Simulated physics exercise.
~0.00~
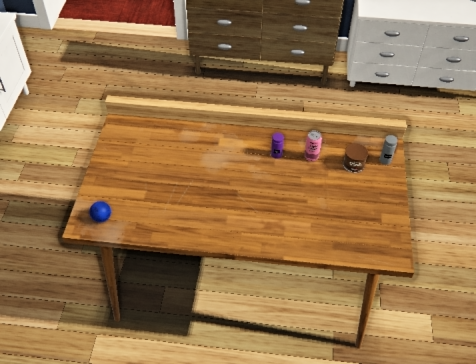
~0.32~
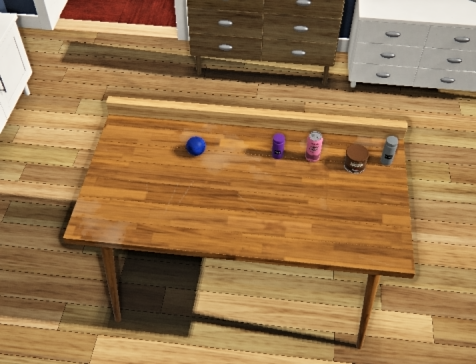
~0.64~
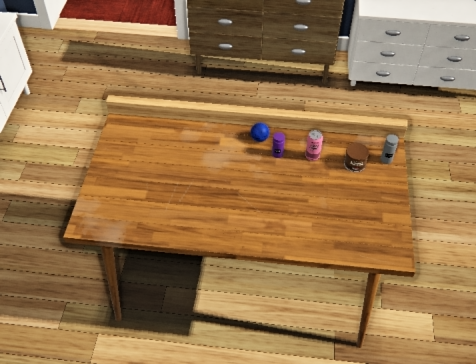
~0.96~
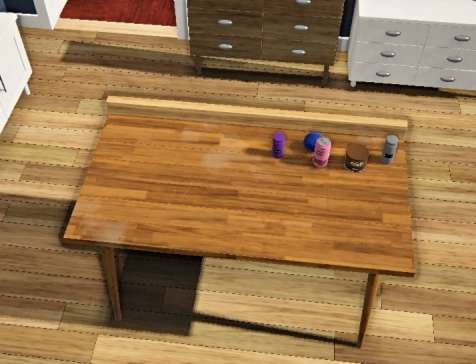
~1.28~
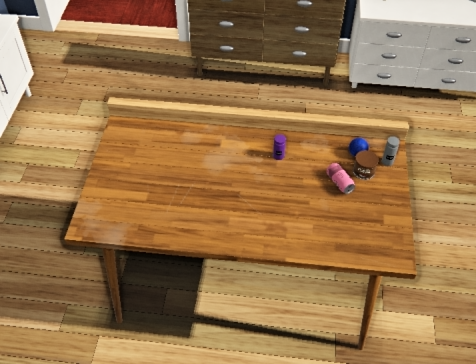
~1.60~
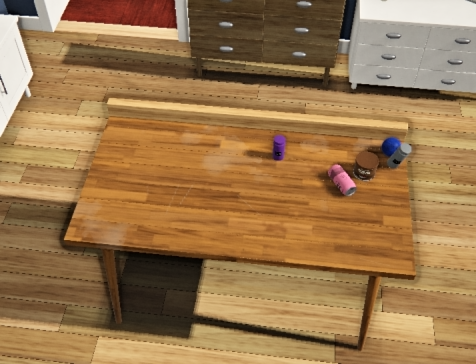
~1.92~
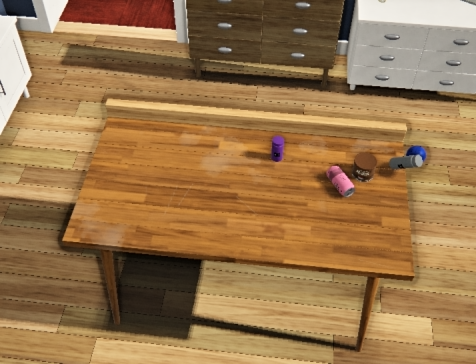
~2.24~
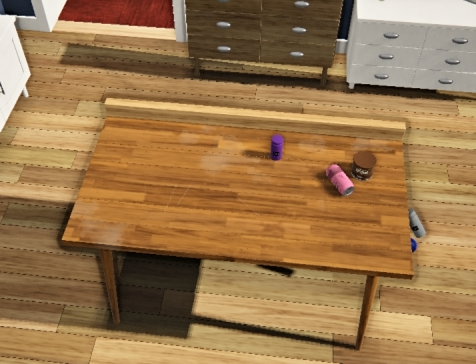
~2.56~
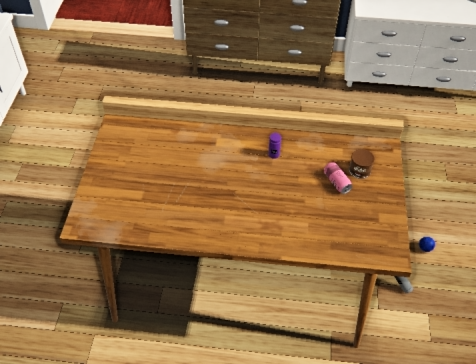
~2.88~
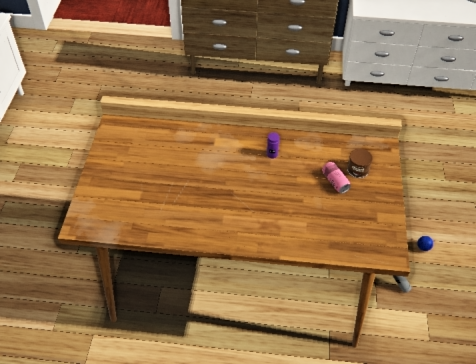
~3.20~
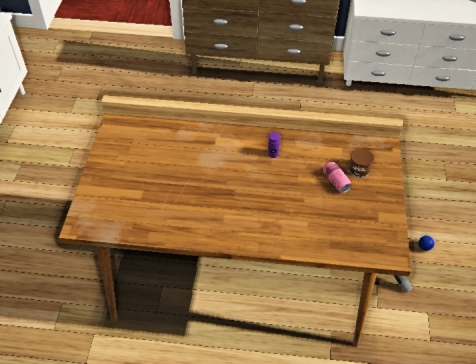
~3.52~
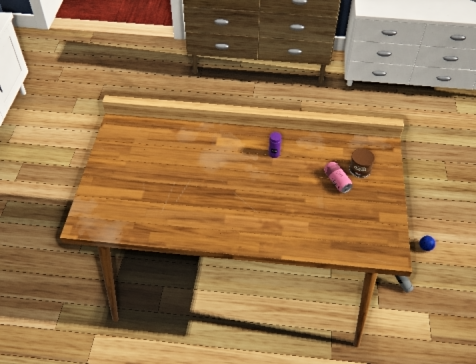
On a wooden table, a blue ball rolled to the far rail and then right, toppling a pink can and nudging a brown tin, before it and a grey shaker dropped off the right end to the floor, while the purple shaker stayed standing.
